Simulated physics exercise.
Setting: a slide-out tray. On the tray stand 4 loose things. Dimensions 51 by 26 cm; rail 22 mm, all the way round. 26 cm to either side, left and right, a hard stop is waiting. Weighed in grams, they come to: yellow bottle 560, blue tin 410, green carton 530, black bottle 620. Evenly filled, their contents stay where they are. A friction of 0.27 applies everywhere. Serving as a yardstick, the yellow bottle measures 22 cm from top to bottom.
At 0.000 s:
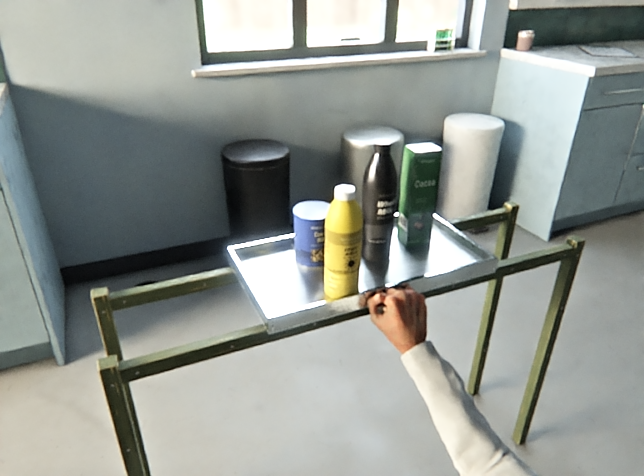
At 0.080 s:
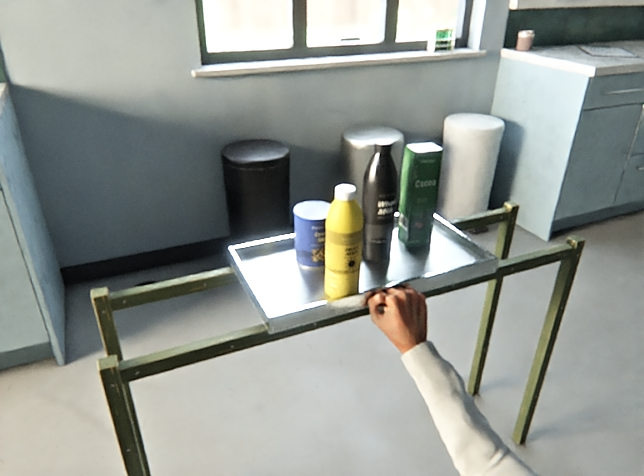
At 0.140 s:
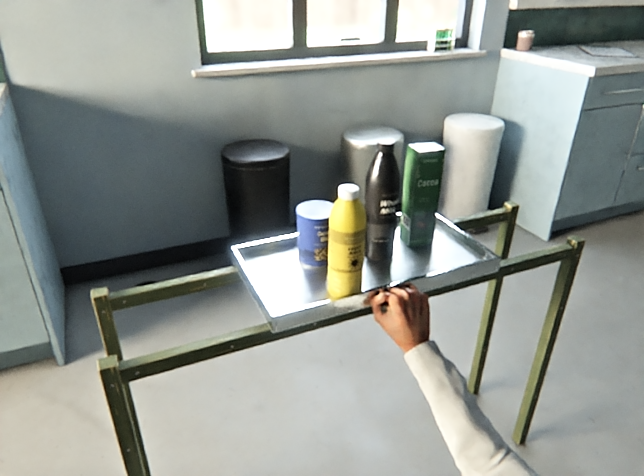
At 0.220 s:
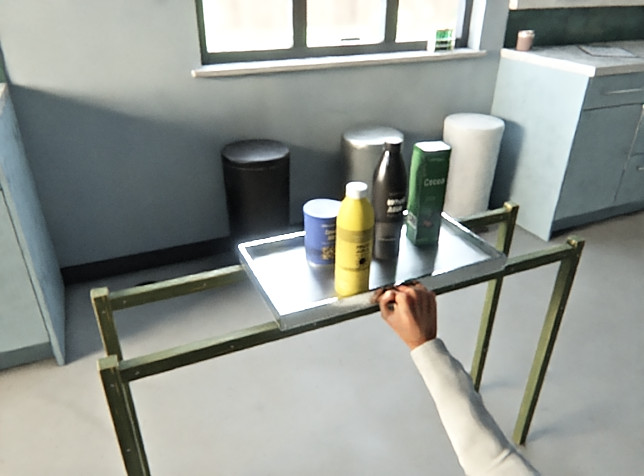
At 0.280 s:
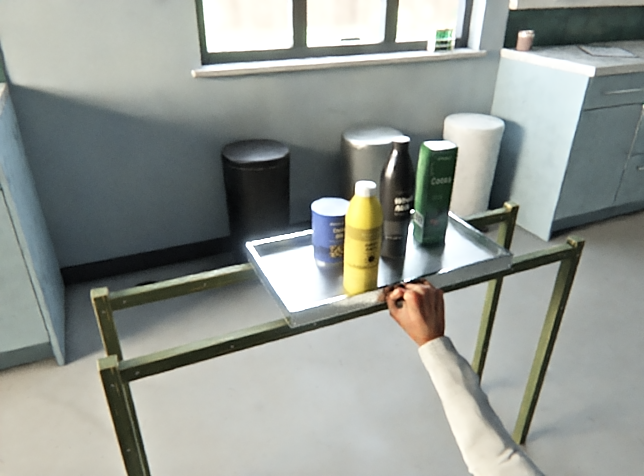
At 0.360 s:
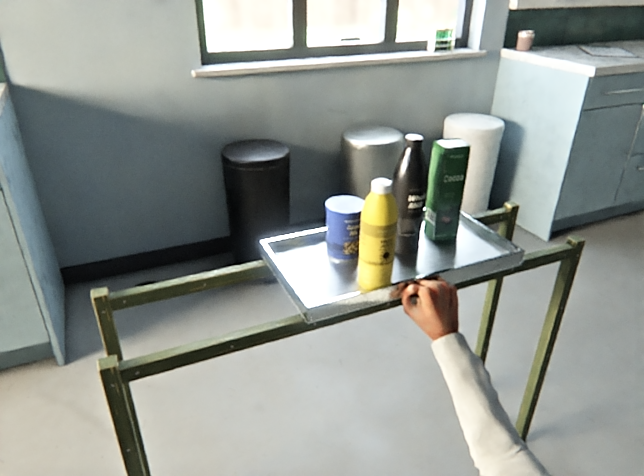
A hand gripped the front edge of a shiny metal tray and slid it a short way to the right along a green frame, carrying a blue tin, two bottles and a green carton with it.
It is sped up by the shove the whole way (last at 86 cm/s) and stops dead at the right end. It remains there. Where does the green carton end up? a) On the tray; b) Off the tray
b.
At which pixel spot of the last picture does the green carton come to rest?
Roughly (500, 398).
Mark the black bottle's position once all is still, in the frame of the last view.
About (508, 176).
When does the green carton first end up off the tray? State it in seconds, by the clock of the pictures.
Answer: About 1.0 s.
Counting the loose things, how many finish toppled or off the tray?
1.
After 0.76 s, tray has slid 26 cm right; green carton leaning 7° near (532, 174); black bottle slid 8 cm; yellow bottle slid 8 cm.
After 1.06 s, tray has slid 26 cm right; green carton now off the tray; yellow bottle slid 13 cm; blue tin slid 12 cm.
After 1.46 s, tray has slid 26 cm right; yellow bottle slid 13 cm; blue tin slid 12 cm; black bottle slid 10 cm.
At rest (2.1 s), off the tray, green carton; not toppled but over 5 cm from the start, yellow bottle, blue tin and black bottle. In the last view, green carton near (500, 398).
